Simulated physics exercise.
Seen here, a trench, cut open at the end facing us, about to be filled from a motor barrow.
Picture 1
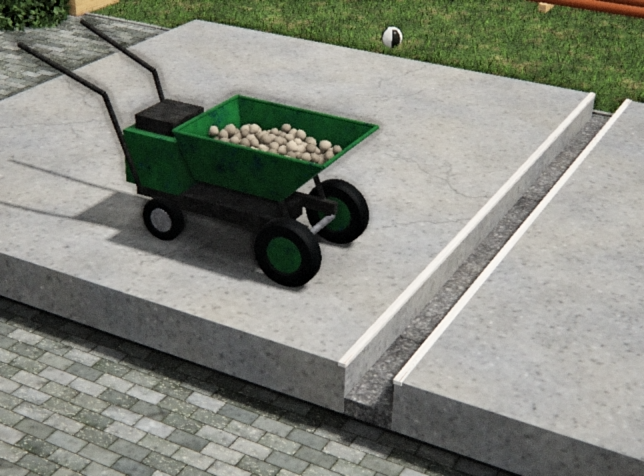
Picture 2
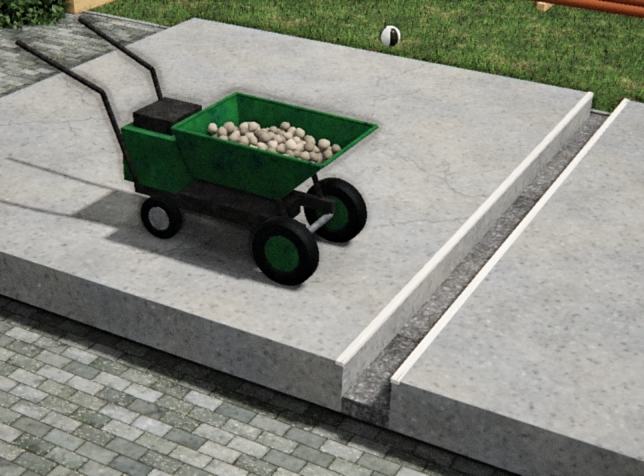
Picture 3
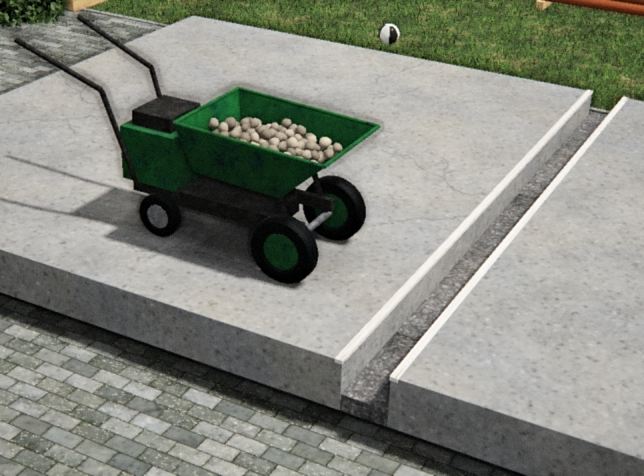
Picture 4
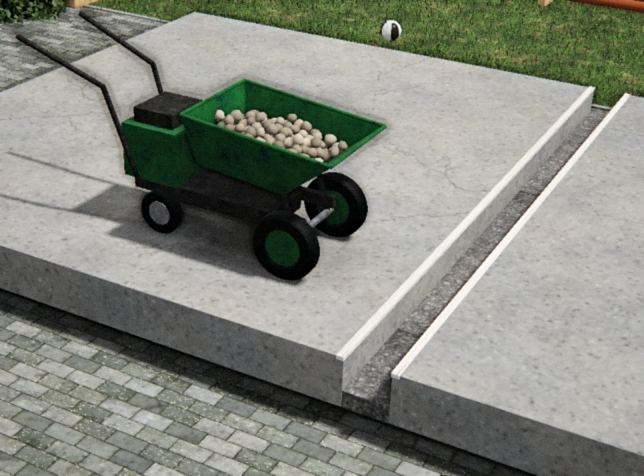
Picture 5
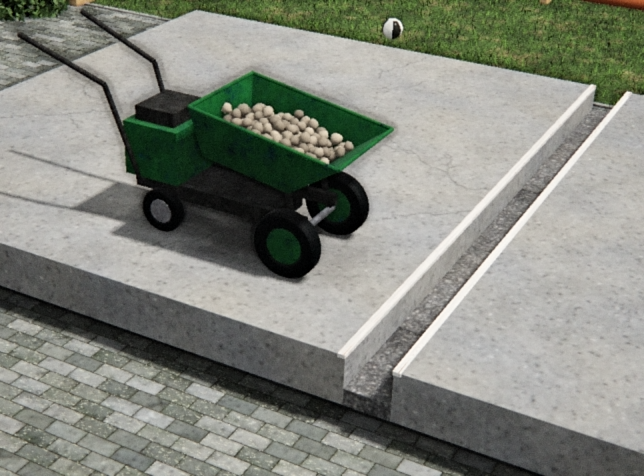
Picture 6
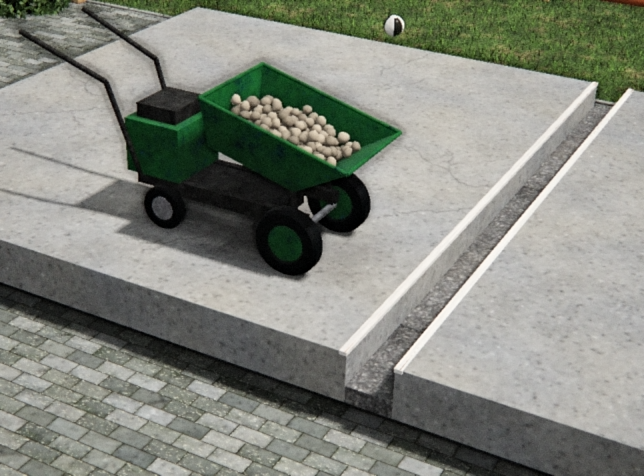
At first, a green motor barrow loaded with pale rounded pebbles stands with its skip level on a concrete slab, beside a narrow open trench. Then the skip tilts slightly forward, its back rising from the chassis, while the wheels stay put and the pebbles remain heaped inside.
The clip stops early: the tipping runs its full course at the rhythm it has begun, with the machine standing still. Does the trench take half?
The trench ends with more than half of it.
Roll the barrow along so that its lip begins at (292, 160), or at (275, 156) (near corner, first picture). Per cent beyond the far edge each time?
Roughly 0 per cent, and 0 per cent.
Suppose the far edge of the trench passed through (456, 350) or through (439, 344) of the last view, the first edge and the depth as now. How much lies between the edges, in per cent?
The first gives 100 %, the second 100 %.
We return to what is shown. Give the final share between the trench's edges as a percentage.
Roughly 85 in a hundred.
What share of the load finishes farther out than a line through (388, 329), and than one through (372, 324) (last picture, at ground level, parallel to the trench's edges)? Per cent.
In turn 60 and 90 in a hundred.
Just after the last frame, skip tipped steeply; every one in the skip.
A moment on, skip tipped right over; roughly half in the skip; just a few short of the trench; roughly a third in or heaped over the trench; just a few beyond it; just a few falling.
Further on, skip tipped right over; about a tenth in the skip; just a few short of the trench; the larger part in or heaped over the trench; about a tenth beyond it.
When it is over, skip tipped right over; about a tenth in the skip; just a few short of the trench; the larger part in or heaped over the trench; about a tenth beyond it.
